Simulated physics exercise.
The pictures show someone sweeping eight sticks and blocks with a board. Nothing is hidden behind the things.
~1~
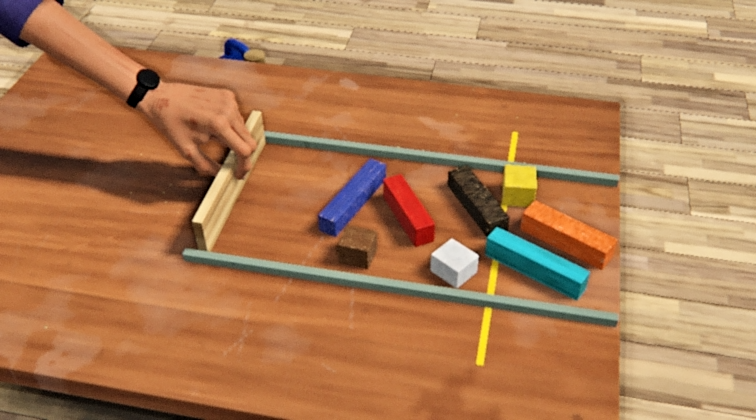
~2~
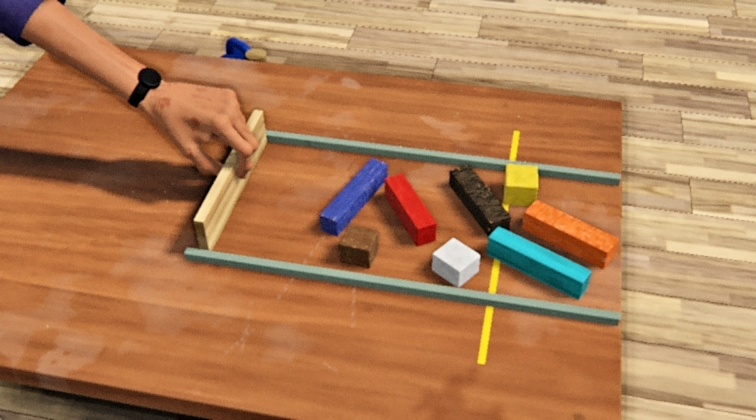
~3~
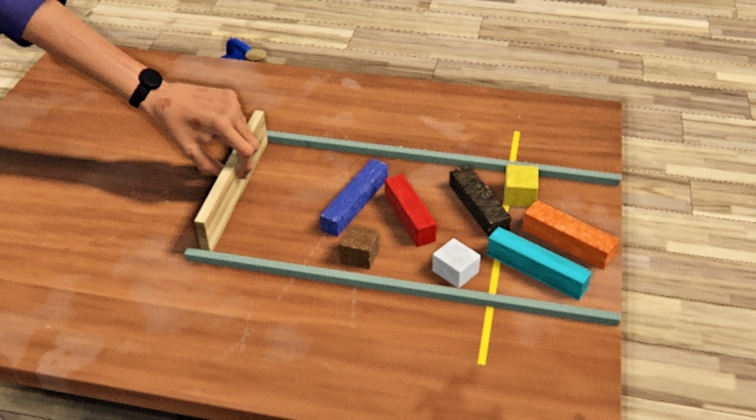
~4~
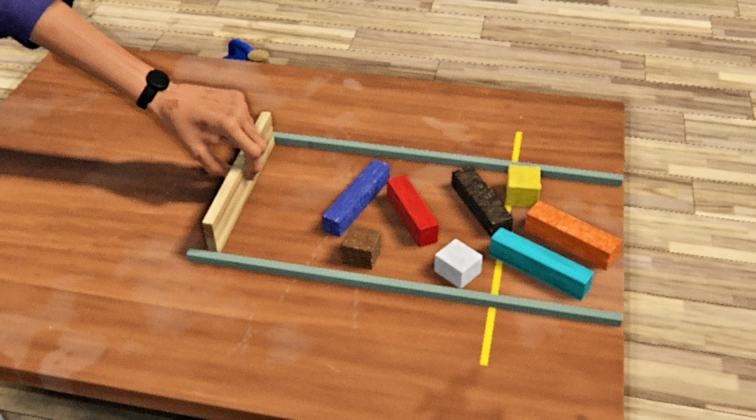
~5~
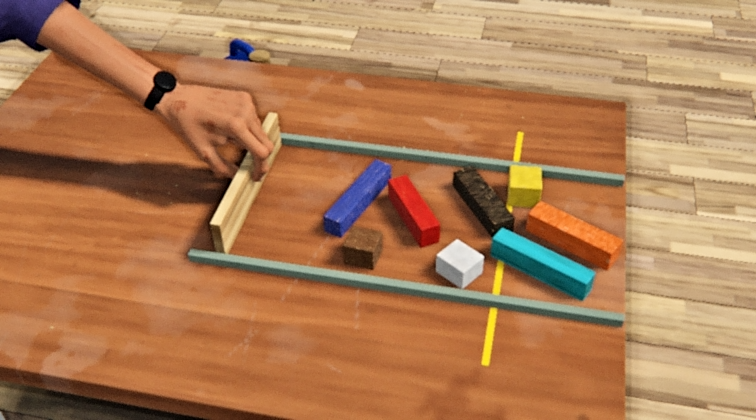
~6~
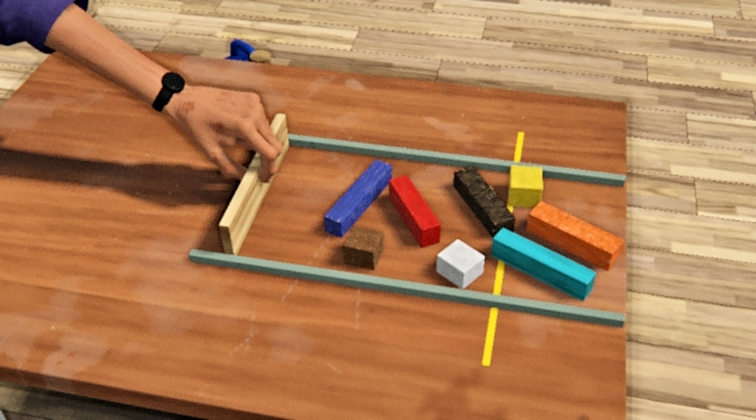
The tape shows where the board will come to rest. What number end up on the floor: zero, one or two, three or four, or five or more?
The number that fall off is zero.
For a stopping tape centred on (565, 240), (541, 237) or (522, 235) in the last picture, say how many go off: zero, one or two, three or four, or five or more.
Taking them in turn, three or four; one or two; zero.
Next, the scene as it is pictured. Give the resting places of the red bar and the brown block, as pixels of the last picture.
Near (538, 227) and (516, 269).
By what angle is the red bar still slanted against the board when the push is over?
Some 0 degrees.
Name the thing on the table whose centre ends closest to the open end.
Foremost is the orange bar.
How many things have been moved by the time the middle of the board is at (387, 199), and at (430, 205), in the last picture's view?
By then 3, and 5.
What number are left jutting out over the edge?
Overhanging: 2.
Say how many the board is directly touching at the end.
2 of them.
A little later, none off yet; orange bar at rest near (574, 235); turquoise stick at rest near (542, 264); yellow block at rest near (525, 187).
Next, none off yet; orange bar moving near (584, 238); turquoise stick shifted a little near (559, 268); yellow block shifted about its own width near (557, 190).
When it is over, the number that fall off is zero.
